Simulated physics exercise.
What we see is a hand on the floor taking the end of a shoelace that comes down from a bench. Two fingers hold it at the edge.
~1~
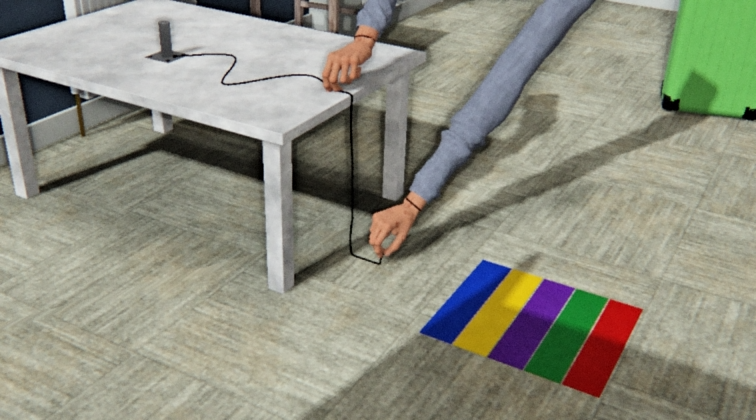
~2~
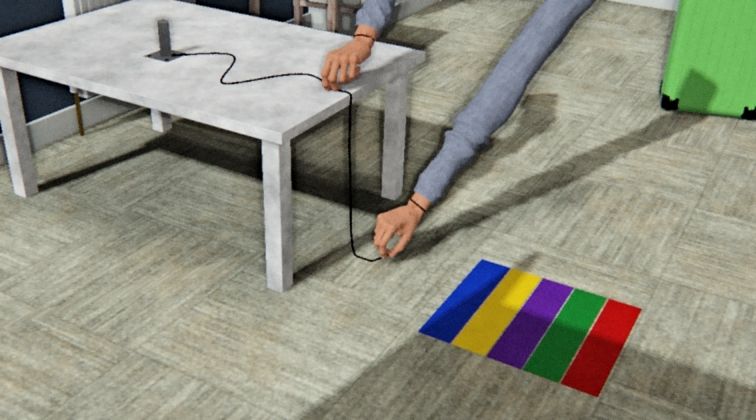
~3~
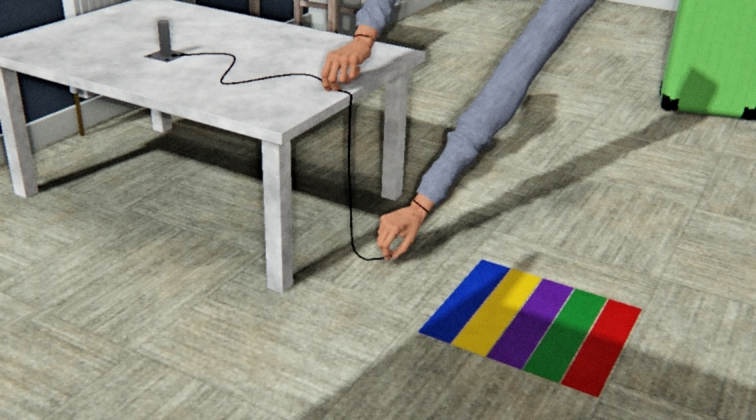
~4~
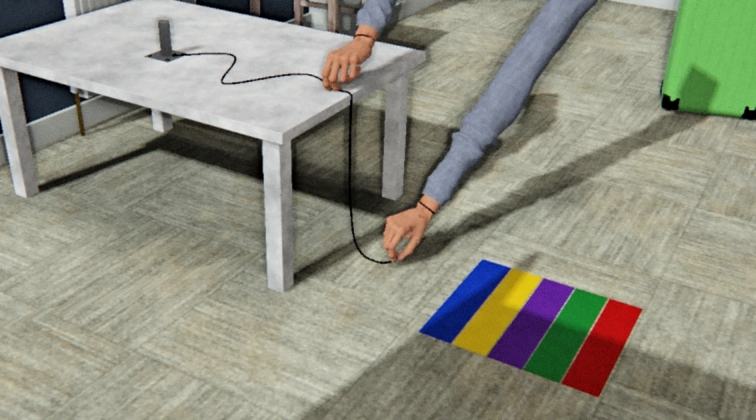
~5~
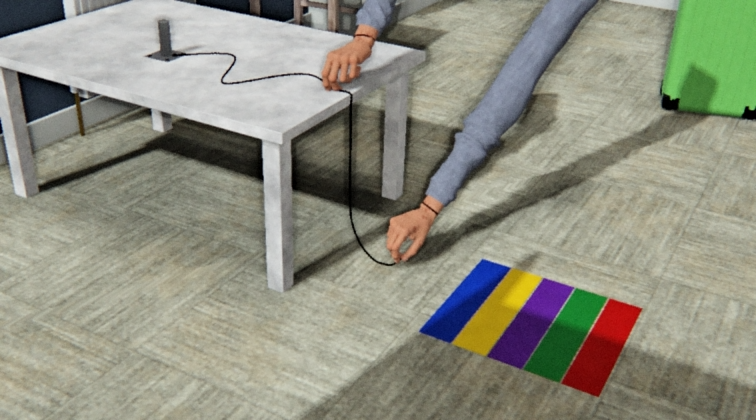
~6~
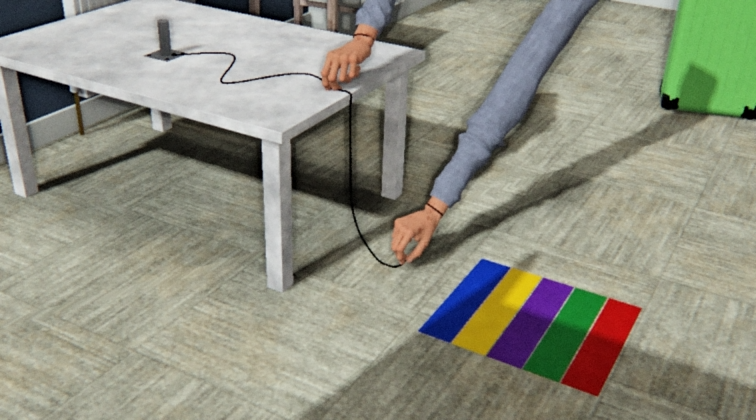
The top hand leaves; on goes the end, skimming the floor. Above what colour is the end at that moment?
The end stops over the red strip.
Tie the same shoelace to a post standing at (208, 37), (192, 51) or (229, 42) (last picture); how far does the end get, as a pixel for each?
In that order: (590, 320), (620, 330) and (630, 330).
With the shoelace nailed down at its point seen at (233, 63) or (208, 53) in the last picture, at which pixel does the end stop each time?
Near (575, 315) and (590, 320).
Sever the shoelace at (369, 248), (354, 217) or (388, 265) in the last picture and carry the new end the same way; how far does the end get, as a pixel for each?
About (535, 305), (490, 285) and (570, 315).
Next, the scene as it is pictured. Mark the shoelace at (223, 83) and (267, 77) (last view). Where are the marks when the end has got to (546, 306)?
At (289, 80), then (327, 90).
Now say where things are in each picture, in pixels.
The first frame shows end (383, 254); blue (447, 323); yellow (481, 335); purple (516, 347); green (552, 360); red (590, 373).
The second frame shows end (388, 255); shoelace through (212, 53) (225, 74) (276, 76) (330, 88) (350, 154) (351, 227).
The third frame shows end (391, 256).
The fourth frame shows end (397, 258); shoelace through (212, 54) (226, 74) (276, 77) (331, 88) (350, 154) (352, 227).
The fifth frame shows end (400, 259).
The sixth frame shows end (405, 260); shoelace through (212, 53) (225, 73) (276, 76) (330, 88) (350, 153) (357, 228).
Soon after, end near (546, 306); over purple.
Then, end near (584, 318); over green.
At full stretch, end near (607, 326); over red. It gets as far as the red strip.
